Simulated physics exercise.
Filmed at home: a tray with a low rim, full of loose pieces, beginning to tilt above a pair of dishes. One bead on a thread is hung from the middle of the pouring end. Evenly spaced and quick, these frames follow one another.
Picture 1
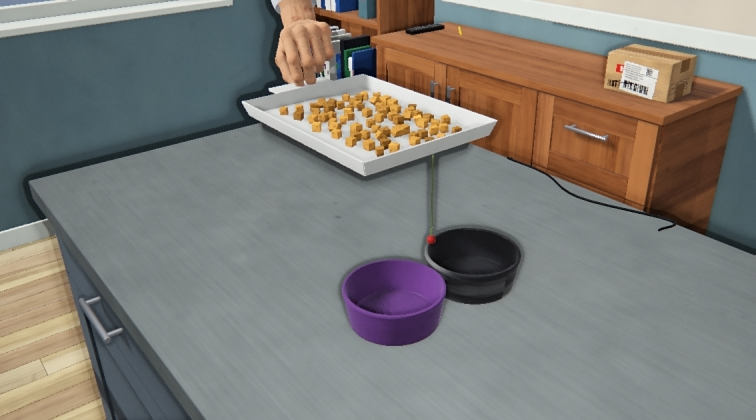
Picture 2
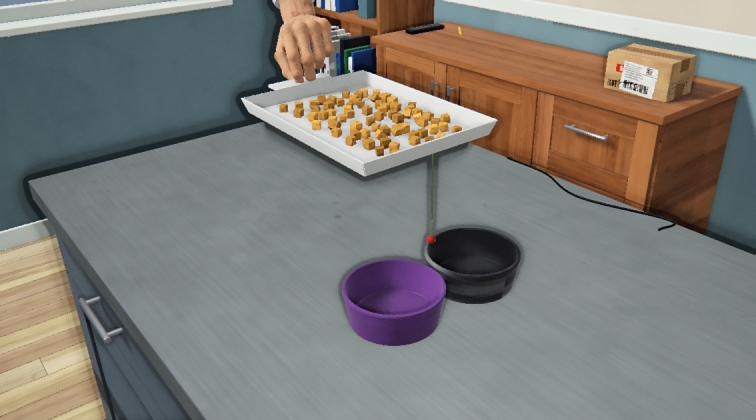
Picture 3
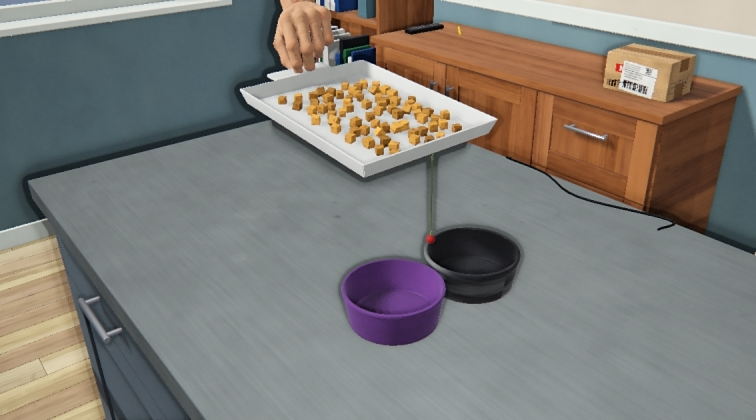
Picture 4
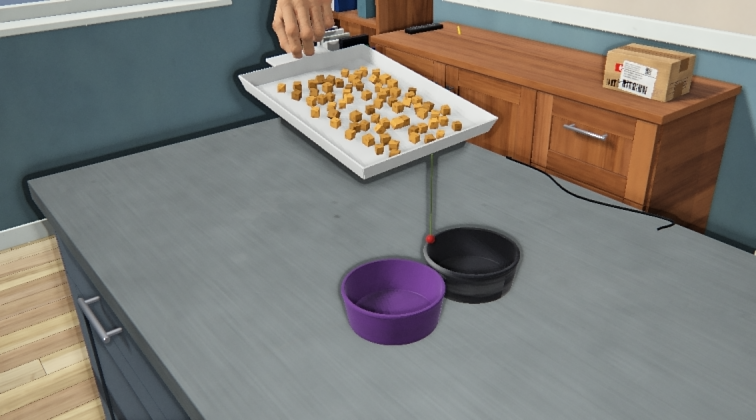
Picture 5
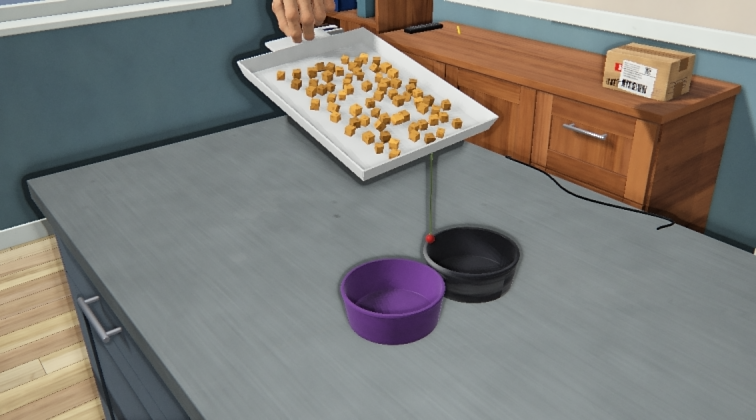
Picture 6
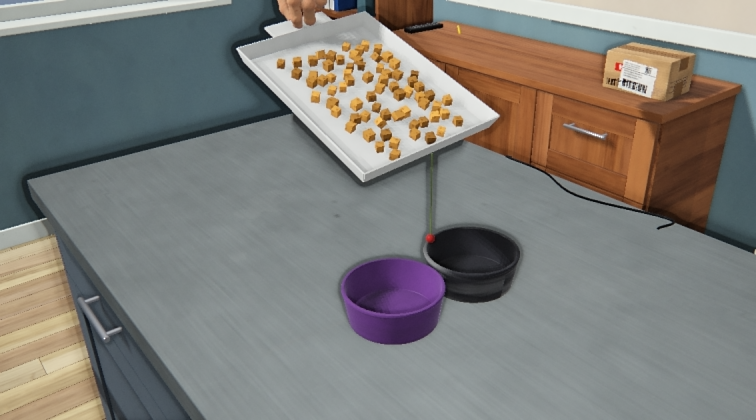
A white tray of loose croutons starts out nearly level above a purple dish and a black dish on a gray counter, a hand at its far end. The hand raises that end steadily, and the tray tilts toward the dishes, its near left corner dipping slightly lowest.
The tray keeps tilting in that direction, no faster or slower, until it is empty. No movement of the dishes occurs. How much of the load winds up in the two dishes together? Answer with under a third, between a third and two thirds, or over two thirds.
The two dishes together get over two thirds of it.
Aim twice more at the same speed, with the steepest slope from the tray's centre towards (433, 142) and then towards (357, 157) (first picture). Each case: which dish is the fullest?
Try one: The right-side dish. Try two: The left-side dish.
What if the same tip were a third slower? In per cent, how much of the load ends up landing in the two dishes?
It would come out near 80 per cent.
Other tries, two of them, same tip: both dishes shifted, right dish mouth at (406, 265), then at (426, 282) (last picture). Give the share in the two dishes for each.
In the first position around 60 percent, in the second around 70 percent.
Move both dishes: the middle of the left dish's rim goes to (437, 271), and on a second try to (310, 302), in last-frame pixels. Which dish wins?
First place: The left-hand one. Second place: The right-hand one.
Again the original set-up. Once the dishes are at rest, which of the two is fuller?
The fuller one is the leftmost dish.
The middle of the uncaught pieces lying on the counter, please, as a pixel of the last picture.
The middle lies near (481, 397).
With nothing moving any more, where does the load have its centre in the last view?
(398, 315).
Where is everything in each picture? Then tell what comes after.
Corners of the pouring end at (365, 159) and (489, 120), level; middle of the load at (379, 118), croutons; left dish at (427, 322); right dish at (506, 282); bead on its thread at (431, 240), in the first picture.
Corners of the pouring end at (365, 160) and (490, 120), level; middle of the load at (379, 116), in the second picture.
Corners of the pouring end at (364, 161) and (490, 118), tipped barely, lowest at the left corner; middle of the load at (378, 111), in the third picture.
Corners of the pouring end at (365, 164) and (490, 117), tipped a little, lowest at the left corner; middle of the load at (378, 103), in the fourth picture.
Corners of the pouring end at (365, 166) and (491, 116), tipped a little, lowest at the left corner; middle of the load at (379, 96), in the fifth picture.
Corners of the pouring end at (365, 169) and (492, 114), tipped clearly, lowest at the left corner; middle of the load at (380, 88); left dish at (426, 321); right dish at (505, 281), in the sixth picture.
Soon, tray tipped steeply; nearly all on the tray; a stray few in the air.
A while on, tray tipped right over; about half on the tray; about a quarter in the left dish; a stray few in the right dish; a small part outside both; about a quarter in the air.
Towards the end, tray tipped past a quarter turn; about two thirds in the left dish; a small part in the right dish; about a quarter outside both.
Finally, tray tipped past a quarter turn; about two thirds in the left dish; a small part in the right dish; about a quarter outside both.
